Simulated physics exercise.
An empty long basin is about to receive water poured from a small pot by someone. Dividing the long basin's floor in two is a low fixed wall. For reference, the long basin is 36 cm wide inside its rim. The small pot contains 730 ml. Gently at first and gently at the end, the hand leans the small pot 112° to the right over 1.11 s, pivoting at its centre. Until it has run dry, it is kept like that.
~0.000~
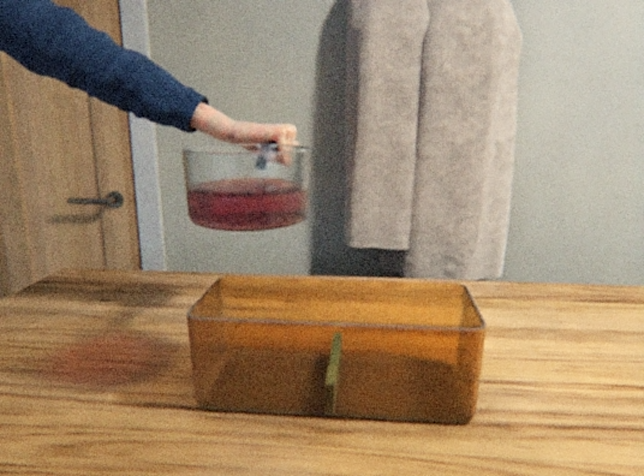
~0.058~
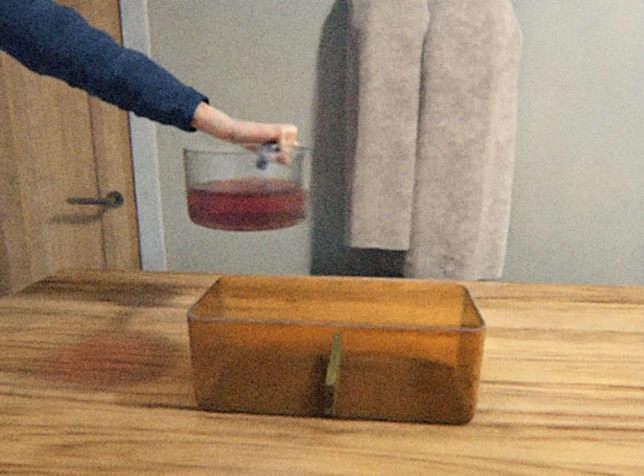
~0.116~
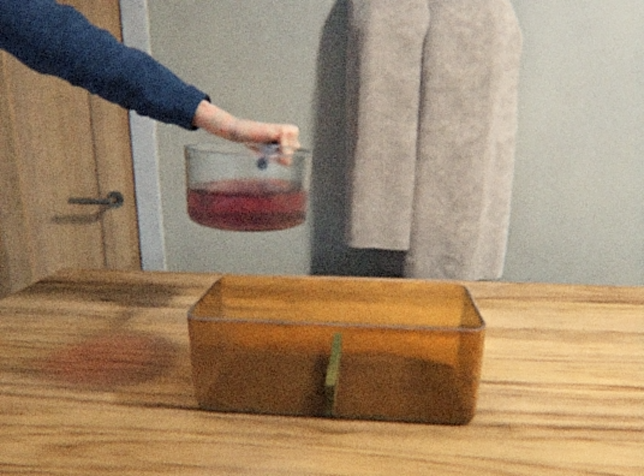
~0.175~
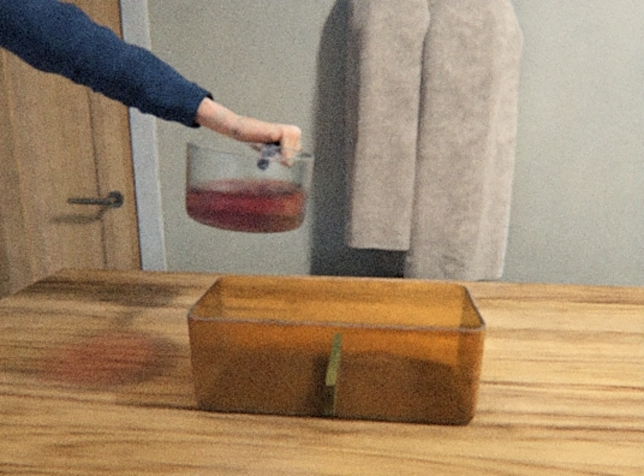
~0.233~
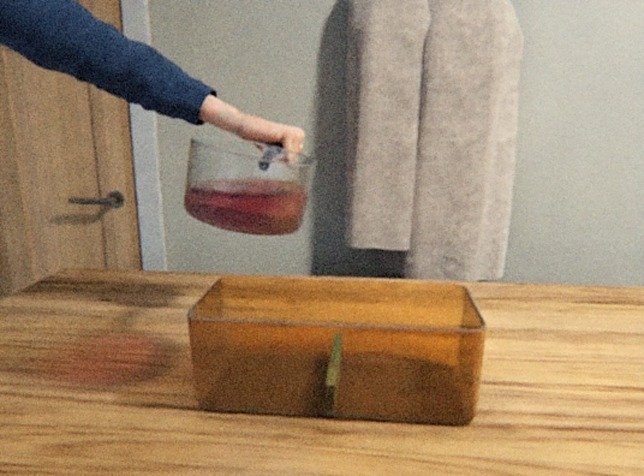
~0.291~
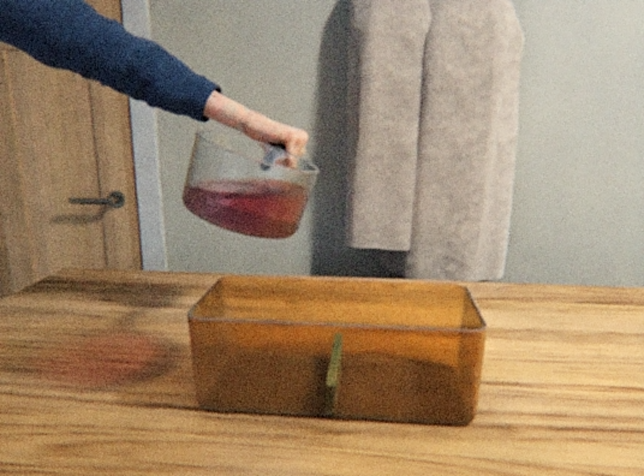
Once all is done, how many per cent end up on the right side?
Roughly 61 percent ends up on the right side.
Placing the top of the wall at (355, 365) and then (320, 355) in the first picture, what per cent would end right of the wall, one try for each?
The first gives near 35 per cent and the second near 85 per cent.
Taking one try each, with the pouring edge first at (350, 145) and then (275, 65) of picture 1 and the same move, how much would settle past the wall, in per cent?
Respectively about 95 and 40 percent.
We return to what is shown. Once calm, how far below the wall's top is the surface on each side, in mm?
Left about 30 mm, right about 24 mm.
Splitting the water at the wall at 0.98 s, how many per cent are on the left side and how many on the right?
Lab note: Left near 18 %, right near 56.
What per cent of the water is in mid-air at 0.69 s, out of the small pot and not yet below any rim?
At that moment, about 30 percent.
By 0.69 s the tilt is 76° and 65 per cent is still to pour, 0 is left of the wall and 5 right of it.
By 0.98 s the tilt is 108° and 13 per cent is still to pour, 17 is left of the wall and 56 right of it.
By 1.28 s the tilt is 112° and 0 per cent is still to pour, 38 is left of the wall and 61 right of it.
By 1.61 s the tilt is 112° and 0 per cent is still to pour, 38 is left of the wall and 61 right of it.
At rest 38 per cent lies left of the wall, 61 right of it and 1 outside.
